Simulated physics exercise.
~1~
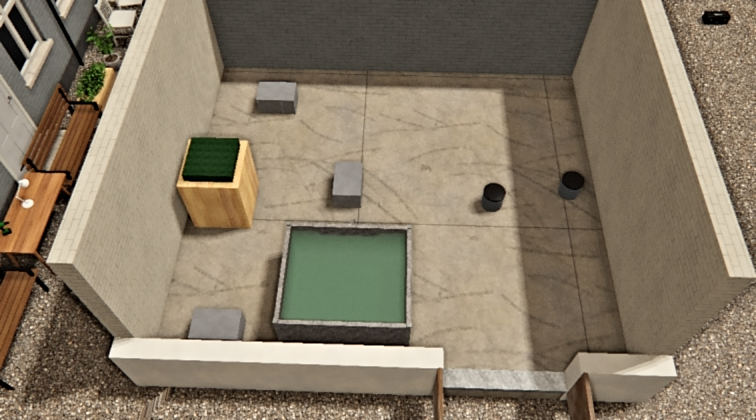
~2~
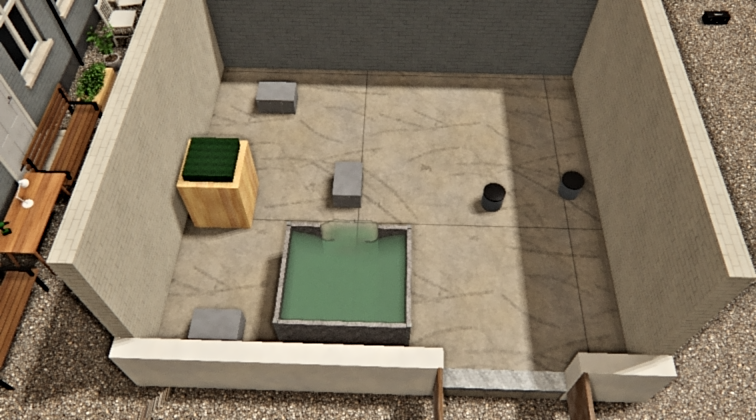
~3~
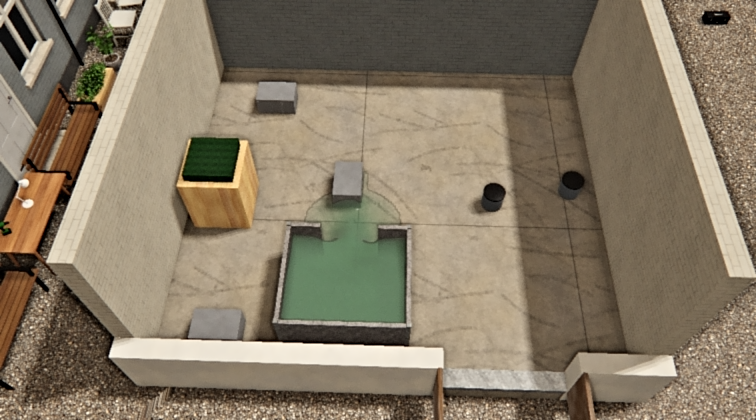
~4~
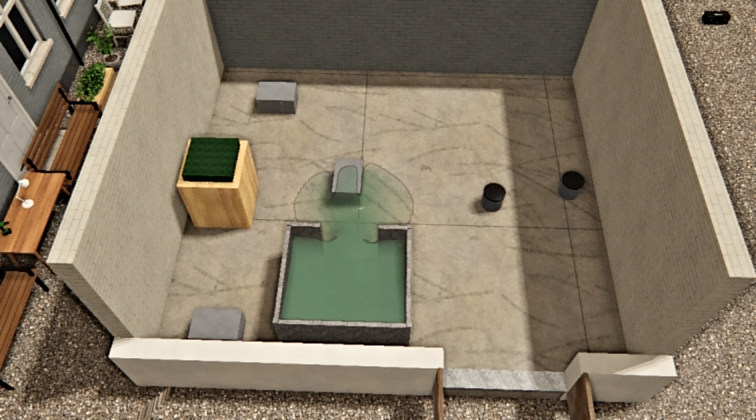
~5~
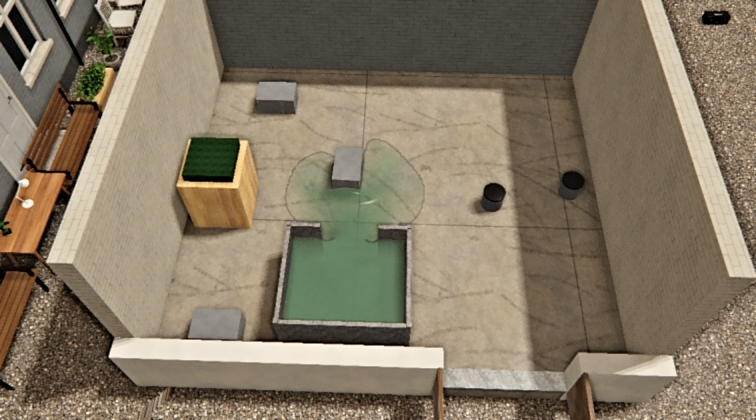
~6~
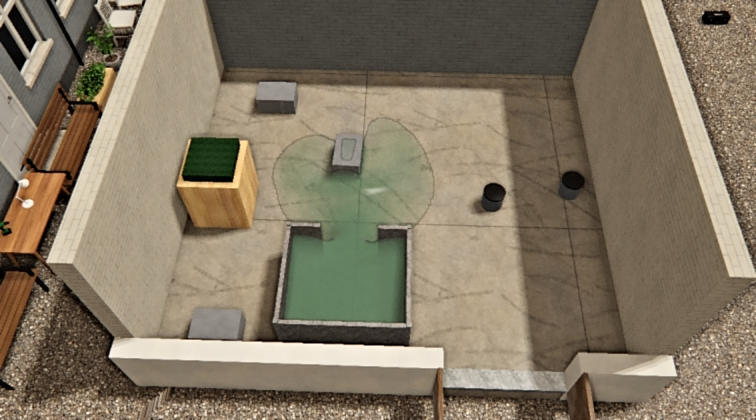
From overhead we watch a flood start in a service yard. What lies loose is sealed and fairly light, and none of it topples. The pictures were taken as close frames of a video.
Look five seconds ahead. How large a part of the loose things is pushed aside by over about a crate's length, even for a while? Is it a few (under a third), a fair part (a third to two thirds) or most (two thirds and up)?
A fair part.
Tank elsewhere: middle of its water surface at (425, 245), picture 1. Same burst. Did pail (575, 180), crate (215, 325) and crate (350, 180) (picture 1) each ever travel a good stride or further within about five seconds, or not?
Far enough, Not far, Not far.
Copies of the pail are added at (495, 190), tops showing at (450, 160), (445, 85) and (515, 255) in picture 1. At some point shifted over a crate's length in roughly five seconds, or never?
In sequence: Knocked well away; knocked well away; hardly budges.
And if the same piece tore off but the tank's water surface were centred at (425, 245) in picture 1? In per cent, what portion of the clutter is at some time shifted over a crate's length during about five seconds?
Estimate: Near 20 per cent of them.
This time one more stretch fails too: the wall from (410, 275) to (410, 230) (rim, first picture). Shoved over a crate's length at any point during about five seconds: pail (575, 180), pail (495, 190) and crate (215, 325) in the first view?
Working through them in order, the first gets shoved clear, the second gets shoved clear and the last not displaced that far.
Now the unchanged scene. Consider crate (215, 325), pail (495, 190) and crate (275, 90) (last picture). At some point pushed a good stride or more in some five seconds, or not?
First under that distance, second under that distance, third displaced that much.
A moment on, 1 of 5 are well off their spots; 0 afloat.
Next, 2 of 5 are well off their spots; 0 afloat.
Later, 1 of 5 are well off their spots; 2 afloat.
In the end, 3 of 5 are well off their spots, and 3 have been at some point; 0 afloat.
